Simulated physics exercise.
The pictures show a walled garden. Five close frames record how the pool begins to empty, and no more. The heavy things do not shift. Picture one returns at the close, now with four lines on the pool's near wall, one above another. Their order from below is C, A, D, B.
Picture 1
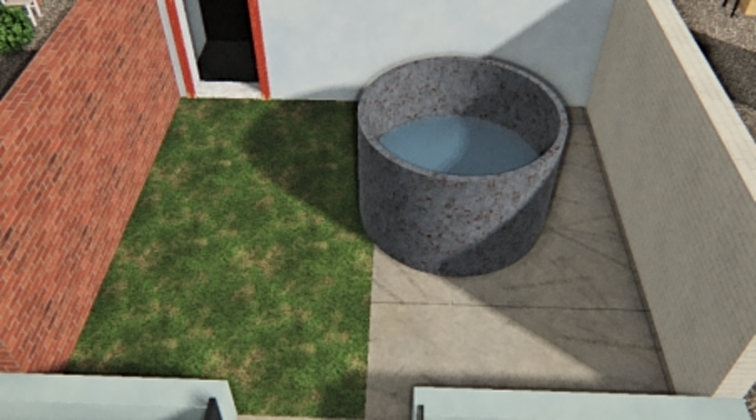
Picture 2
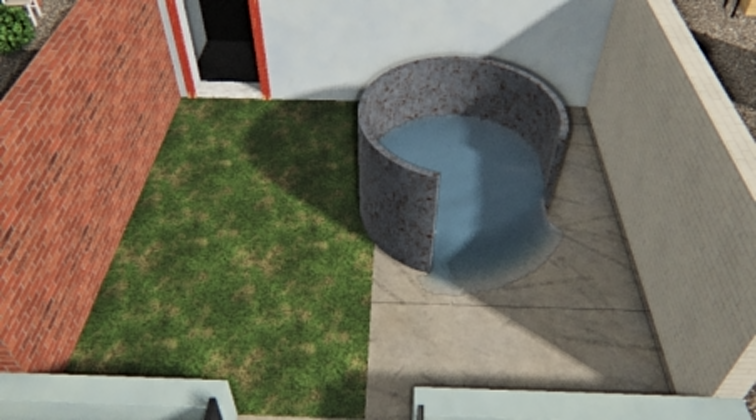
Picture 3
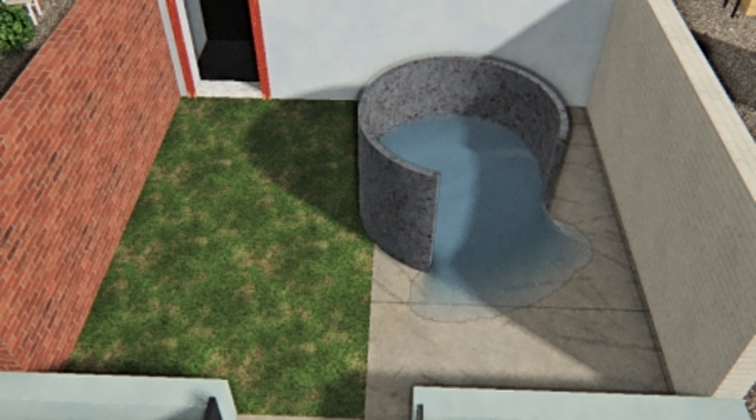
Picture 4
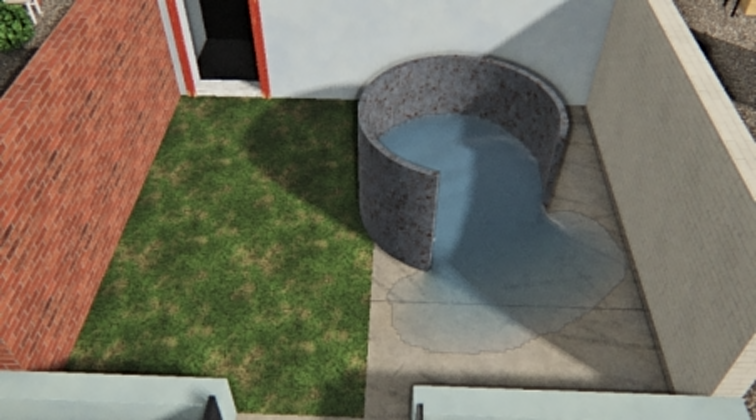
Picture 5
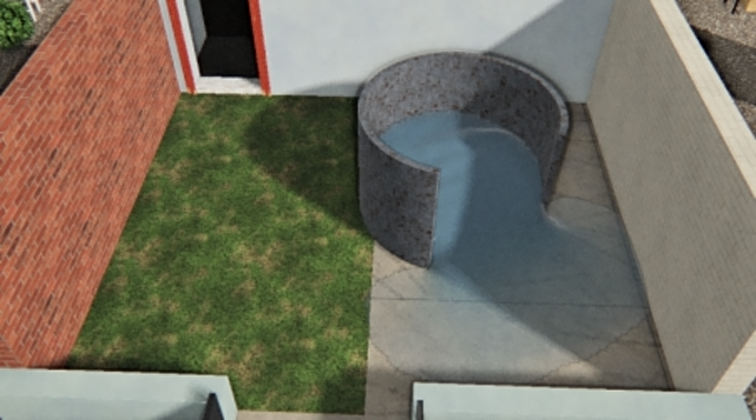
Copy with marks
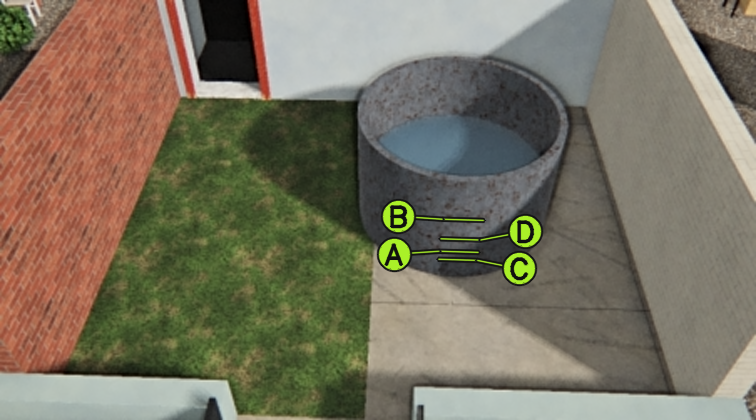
In the video, a round stone pool of still water stands beside grass in a walled garden; its front right section disappears, and water pours through the gap, spreading forward and right across the paved ground.
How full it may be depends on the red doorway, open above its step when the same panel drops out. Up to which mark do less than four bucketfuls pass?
I would pick line B.
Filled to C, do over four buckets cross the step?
No, that is safe.
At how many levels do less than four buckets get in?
All of the four.
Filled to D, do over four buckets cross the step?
No.
In lime, A at (458, 251); B at (463, 219); C at (457, 259); D at (460, 239); from the bottom up C, A, D, B.
Choosing A, nothing gets over.
Choosing B, a bucket or two gets in.
Choosing C, nothing gets over.
Choosing D, nothing gets over.
